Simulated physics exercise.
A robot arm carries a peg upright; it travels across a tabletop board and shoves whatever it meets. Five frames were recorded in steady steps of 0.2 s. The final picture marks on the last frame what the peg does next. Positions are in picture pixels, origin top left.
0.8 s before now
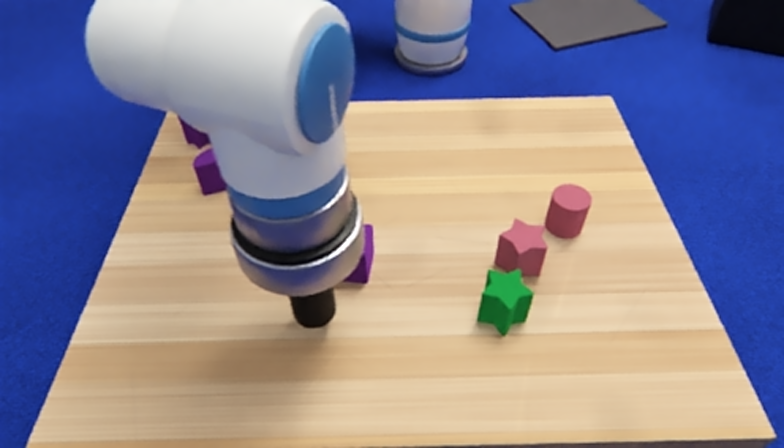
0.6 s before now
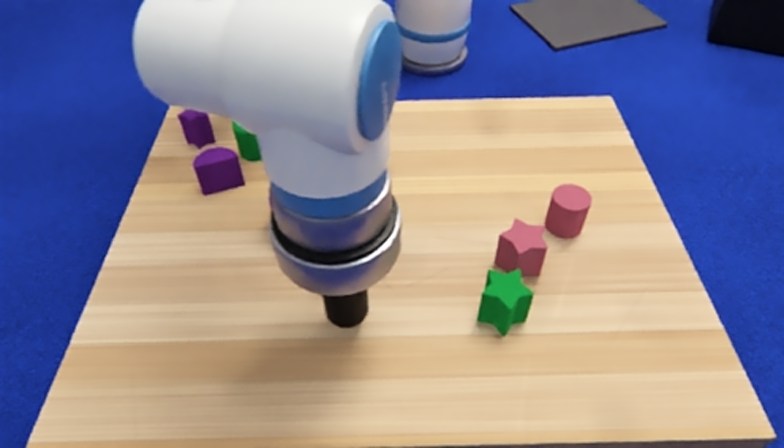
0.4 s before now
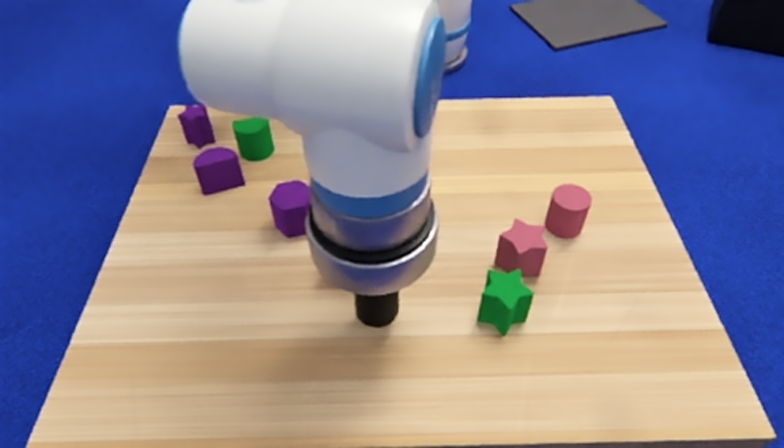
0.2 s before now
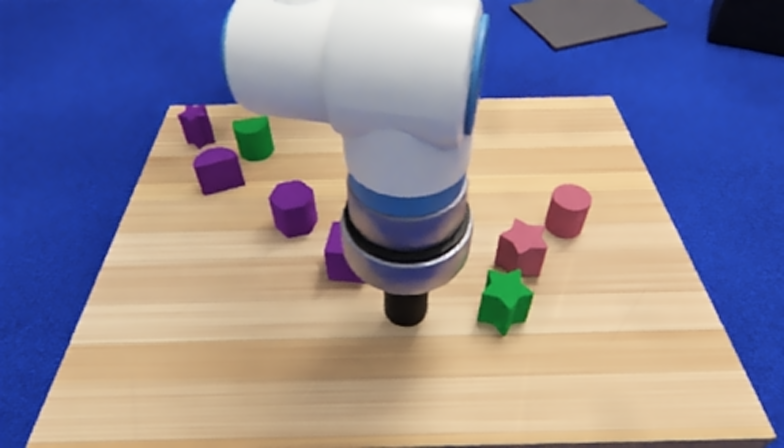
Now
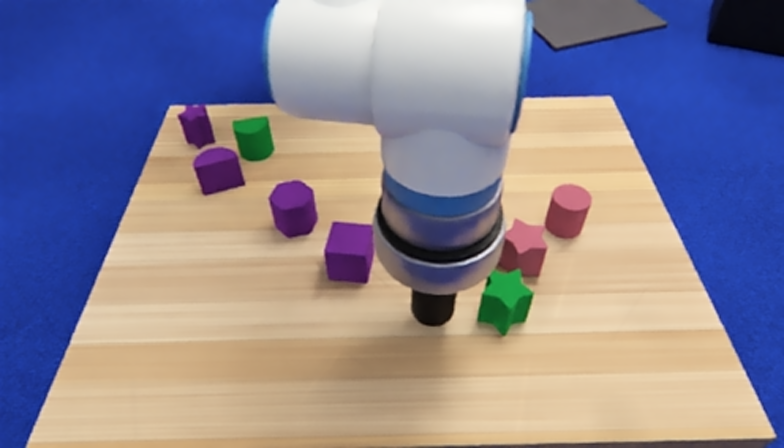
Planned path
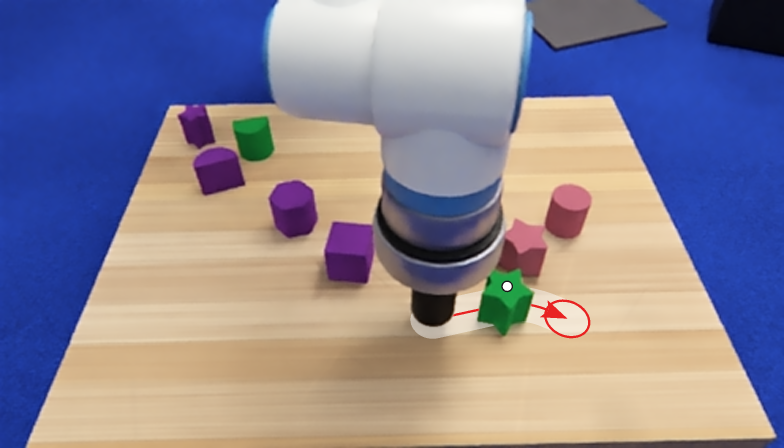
A white robot arm with a black peg slid steadily right across a wooden board, uncovering purple and green blocks behind it and drawing close to the green star, while the blocks stayed still.
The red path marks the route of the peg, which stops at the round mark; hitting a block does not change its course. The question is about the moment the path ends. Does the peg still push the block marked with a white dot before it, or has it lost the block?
Held in front.
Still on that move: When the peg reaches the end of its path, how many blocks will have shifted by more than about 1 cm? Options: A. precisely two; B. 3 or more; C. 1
C - 1.
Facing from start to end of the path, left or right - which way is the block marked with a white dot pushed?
It gets pushed right.
Drawn move, from (432, 320) through (477, 310) and (521, 304) to (567, 318); the dot is on the green star block.
One third of the way, peg (479, 299); green star block (523, 286).
Two thirds of the way, peg (525, 292); green star block (570, 284).
At the end, peg (572, 307); green star block (621, 298); pink star block still.
